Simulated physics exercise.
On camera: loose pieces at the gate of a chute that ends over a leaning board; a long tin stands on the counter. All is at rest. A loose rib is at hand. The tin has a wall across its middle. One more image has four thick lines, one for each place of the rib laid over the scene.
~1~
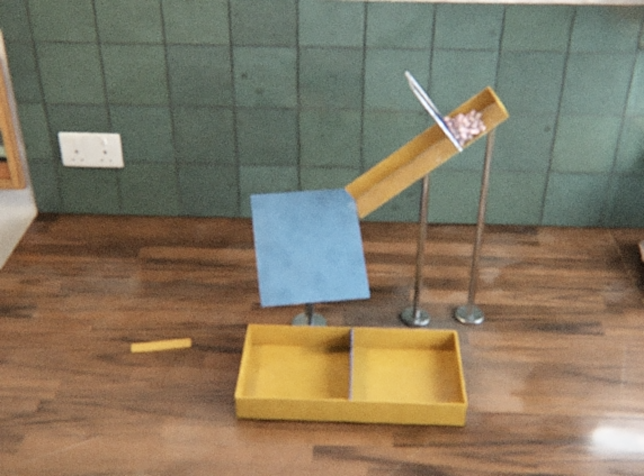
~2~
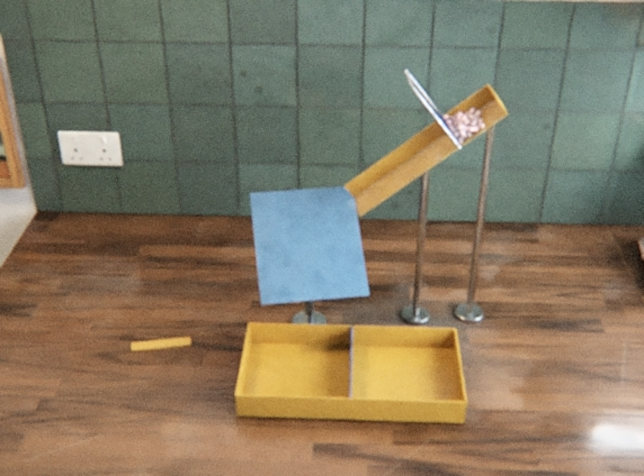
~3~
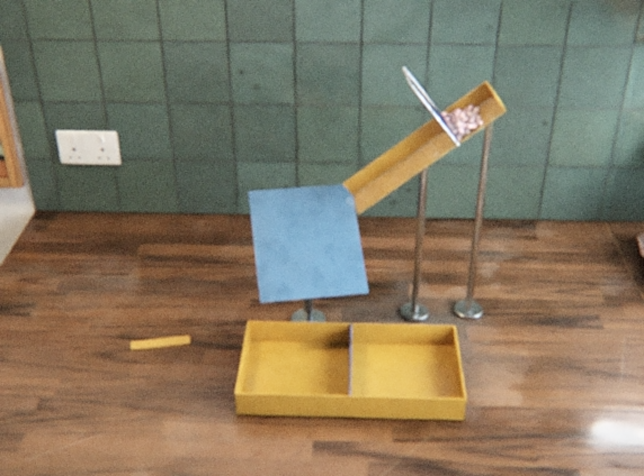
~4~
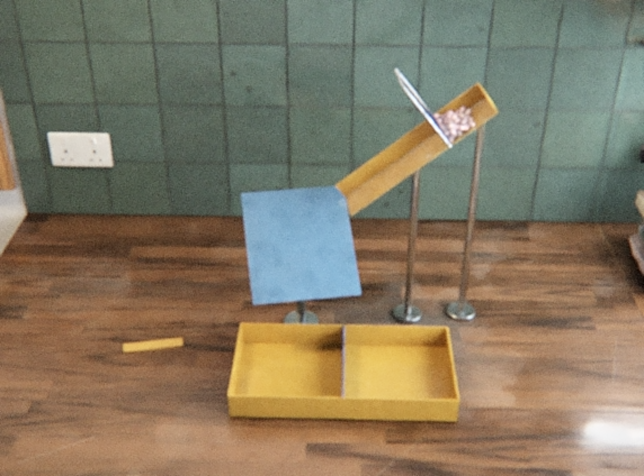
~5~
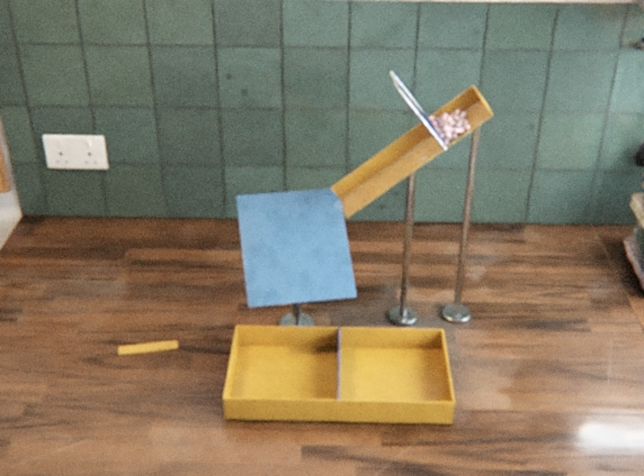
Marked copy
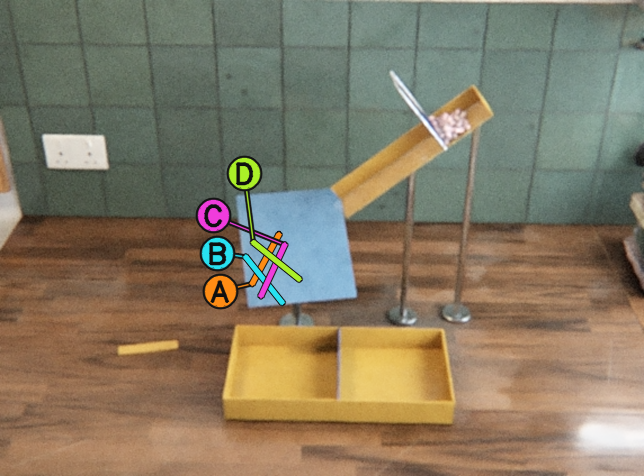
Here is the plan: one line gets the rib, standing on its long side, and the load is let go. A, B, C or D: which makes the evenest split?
D works best here.
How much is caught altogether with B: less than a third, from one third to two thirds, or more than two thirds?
Line B gives more than two thirds.
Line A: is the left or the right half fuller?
Left.
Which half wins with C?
Left.
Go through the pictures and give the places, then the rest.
The first picture shows load behind the gate at (463, 126), sugar pearls; lip of the chute at (358, 210), sloping fairly steeply.
The second picture shows middle of the board at (309, 243), tilted fairly steeply; middle of its low edge at (316, 300); of its high edge at (302, 190).
The third picture shows front corners of the tin at (236, 393) and (466, 399); front end of its middle wall at (350, 396); gate still shut at (439, 117).
The fourth picture shows middle of the load at (453, 123); lip at (349, 207).
The fifth picture shows middle of the load at (448, 125); lip at (344, 210).
On the marked copy, line A from (279, 234) to (252, 283); line B from (245, 256) to (282, 302); line C from (284, 244) to (260, 295); line D from (253, 242) to (299, 279).
Choosing A, of what is caught, all in the left half, none in the right.
Choosing B, of what is caught, all in the left half, none in the right.
Choosing C, of what is caught, all in the left half, none in the right.
Choosing D, of what is caught, about half in the left half, about half in the right.
